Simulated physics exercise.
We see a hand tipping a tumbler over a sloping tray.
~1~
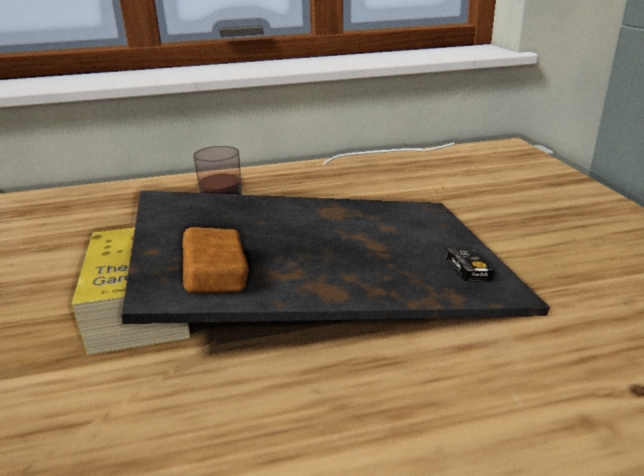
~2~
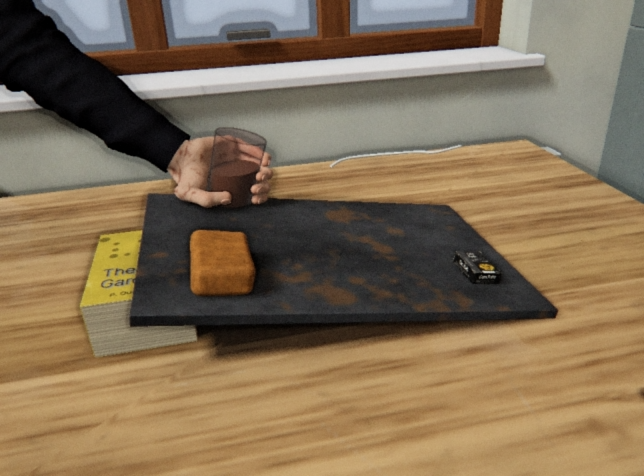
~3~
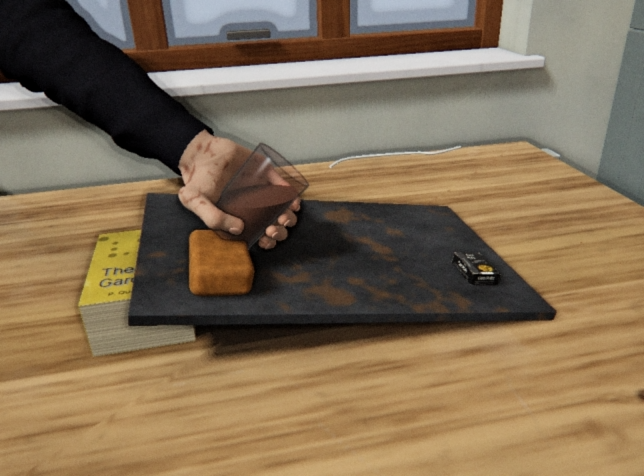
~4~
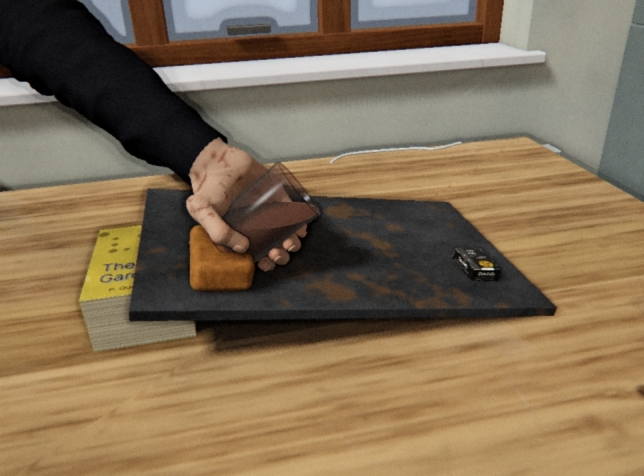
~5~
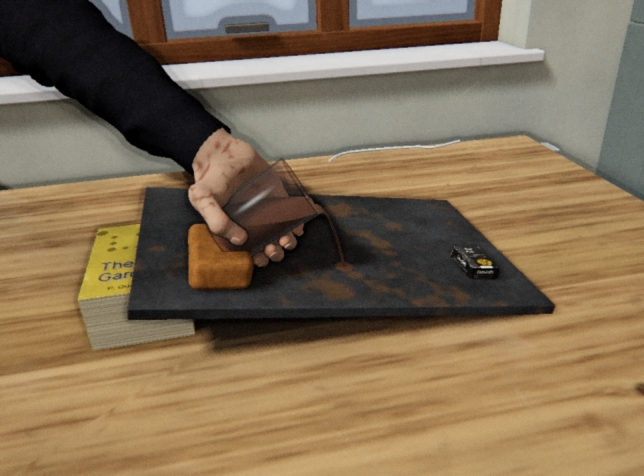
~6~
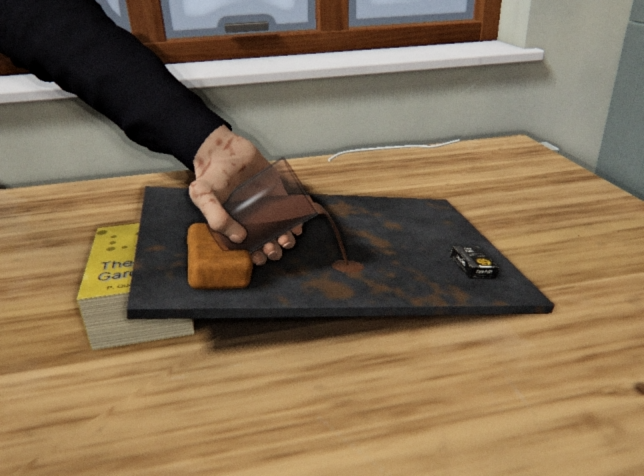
The footage shows a dark tray propped on a yellow book, holding a bread roll and a little carton, as a hand lifts a tumbler from behind, tilts it over the tray and pours a thin brownish stream onto the surface.
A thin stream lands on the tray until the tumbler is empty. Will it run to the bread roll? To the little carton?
The bread roll escapes and the little carton is reached.
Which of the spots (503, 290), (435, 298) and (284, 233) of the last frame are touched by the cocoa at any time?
First wet, second clear of it, third dry.
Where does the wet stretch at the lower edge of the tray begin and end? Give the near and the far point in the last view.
Between (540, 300) and (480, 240).
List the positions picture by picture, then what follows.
The first picture shows the tray slopes down to the right; tumbler (220, 182) about half full; bread roll (215, 259); little carton (469, 265).
The second picture shows tumbler about half full, surface at (235, 169); bread roll (222, 262).
The third picture shows tumbler (257, 197) tipped 45° with all of its load; little carton (476, 268).
The fourth picture shows the tray slopes down to the right; tumbler (265, 216) tipped 55° with all of its load; bread roll (221, 257).
The fifth picture shows the first of it lands; tumbler (263, 211) tipped 60° with all of its load; little carton (475, 262).
The sixth picture shows the first of it lands; tumbler (263, 209) tipped 60° with all of its load; bread roll (219, 255); little carton (474, 262).
A moment on, it runs down to the right; the bread roll is untouched; the little carton is reached.
Further on, it runs down to the right and off the end; the bread roll is untouched; the little carton is reached.
When it is over, it runs down to the right and off the end; the bread roll is untouched; the little carton is reached.
